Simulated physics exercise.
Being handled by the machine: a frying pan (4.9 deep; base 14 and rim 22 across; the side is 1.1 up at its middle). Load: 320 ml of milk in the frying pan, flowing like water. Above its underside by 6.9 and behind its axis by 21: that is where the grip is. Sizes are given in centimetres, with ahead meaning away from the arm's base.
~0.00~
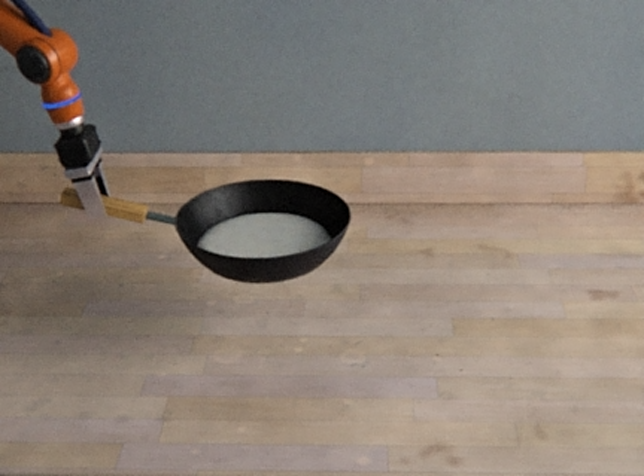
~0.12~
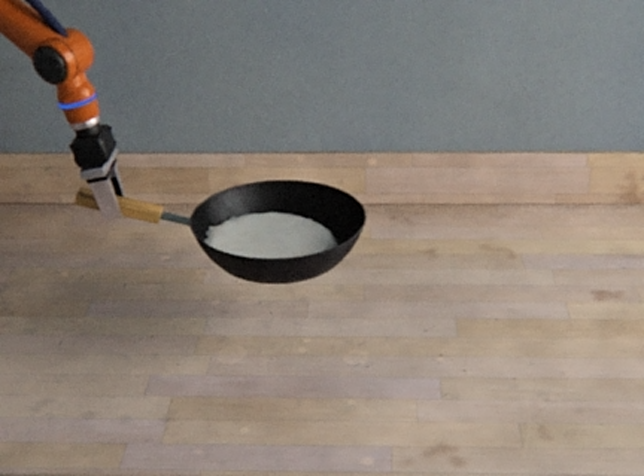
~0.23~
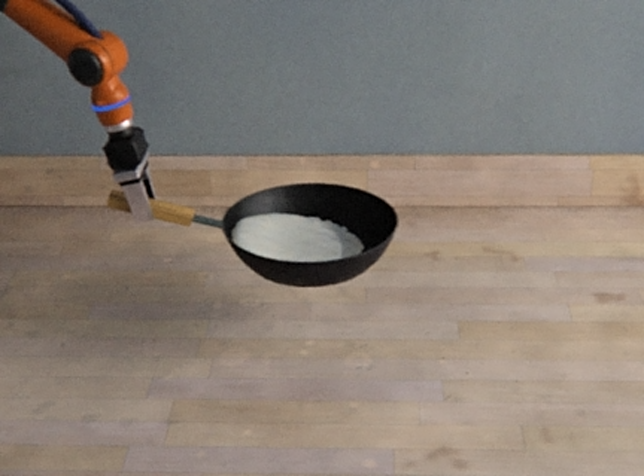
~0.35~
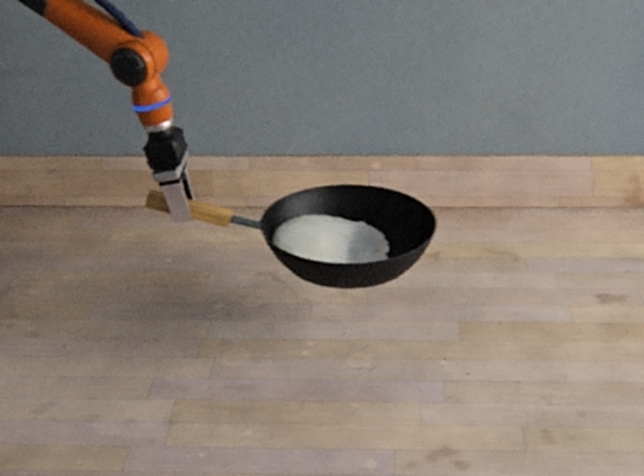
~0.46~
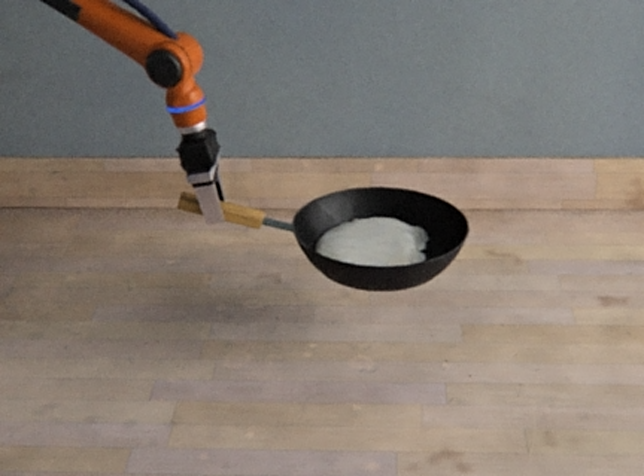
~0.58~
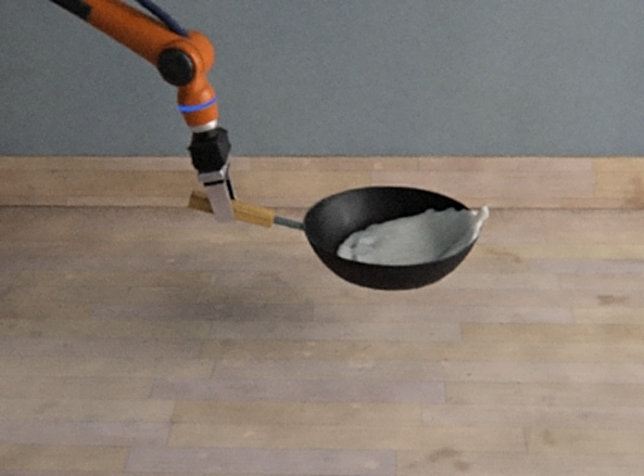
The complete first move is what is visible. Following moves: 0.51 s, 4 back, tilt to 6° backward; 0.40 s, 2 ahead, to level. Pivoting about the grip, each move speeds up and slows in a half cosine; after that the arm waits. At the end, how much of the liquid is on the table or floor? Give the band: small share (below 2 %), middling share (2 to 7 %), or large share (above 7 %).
Large share.
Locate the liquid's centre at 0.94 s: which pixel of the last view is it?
(360, 236), roughly.
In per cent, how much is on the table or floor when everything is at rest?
The share comes out near 10 %.
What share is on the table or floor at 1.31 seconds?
My guess is close to 10 per cent.
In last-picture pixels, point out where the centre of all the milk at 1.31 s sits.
It is centred at about (346, 242).
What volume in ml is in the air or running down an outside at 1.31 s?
About 5 ml.
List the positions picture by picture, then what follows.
Frying pan middle at (264, 235), level; upper third of the milk around (264, 242), from x 195 to 330, top at y 215; 325 ml in the frying pan, in the first frame.
Frying pan middle at (279, 236), level; upper third of the milk around (249, 242), from x 205 to 340, top at y 215, in the second frame.
Frying pan middle at (310, 239), level; upper third of the milk around (258, 238), from x 235 to 360, top at y 215, in the third frame.
Frying pan middle at (348, 240), level; upper third of the milk around (302, 239), from x 270 to 385, top at y 215, in the fourth frame.
Frying pan middle at (380, 243), level; upper third of the milk around (367, 247), from x 315 to 425, top at y 220, in the fifth frame.
Frying pan middle at (391, 242), level; upper third of the milk around (454, 236), from x 340 to 485, top at y 205; 320 ml in the frying pan, in the sixth frame.
By 0.94 s, tilted 5° backward, liquid up to 21 above the table; 295 ml in the frying pan, 25 ml on the table or floor.
By 1.31 s, tilted 3° backward, liquid up to 20 above the table; 290 ml in the frying pan, 35 ml on the table or floor, 5 ml in the air or running down outside.
By 1.69 s, level, liquid up to 15 above the table; 290 ml in the frying pan, 35 ml on the table or floor.
By 2.49 s, level, liquid up to 15 above the table; 290 ml in the frying pan, 35 ml on the table or floor.
Final state, 290 ml in the frying pan, 35 ml on the table or floor. That is 11 % on the table or floor.
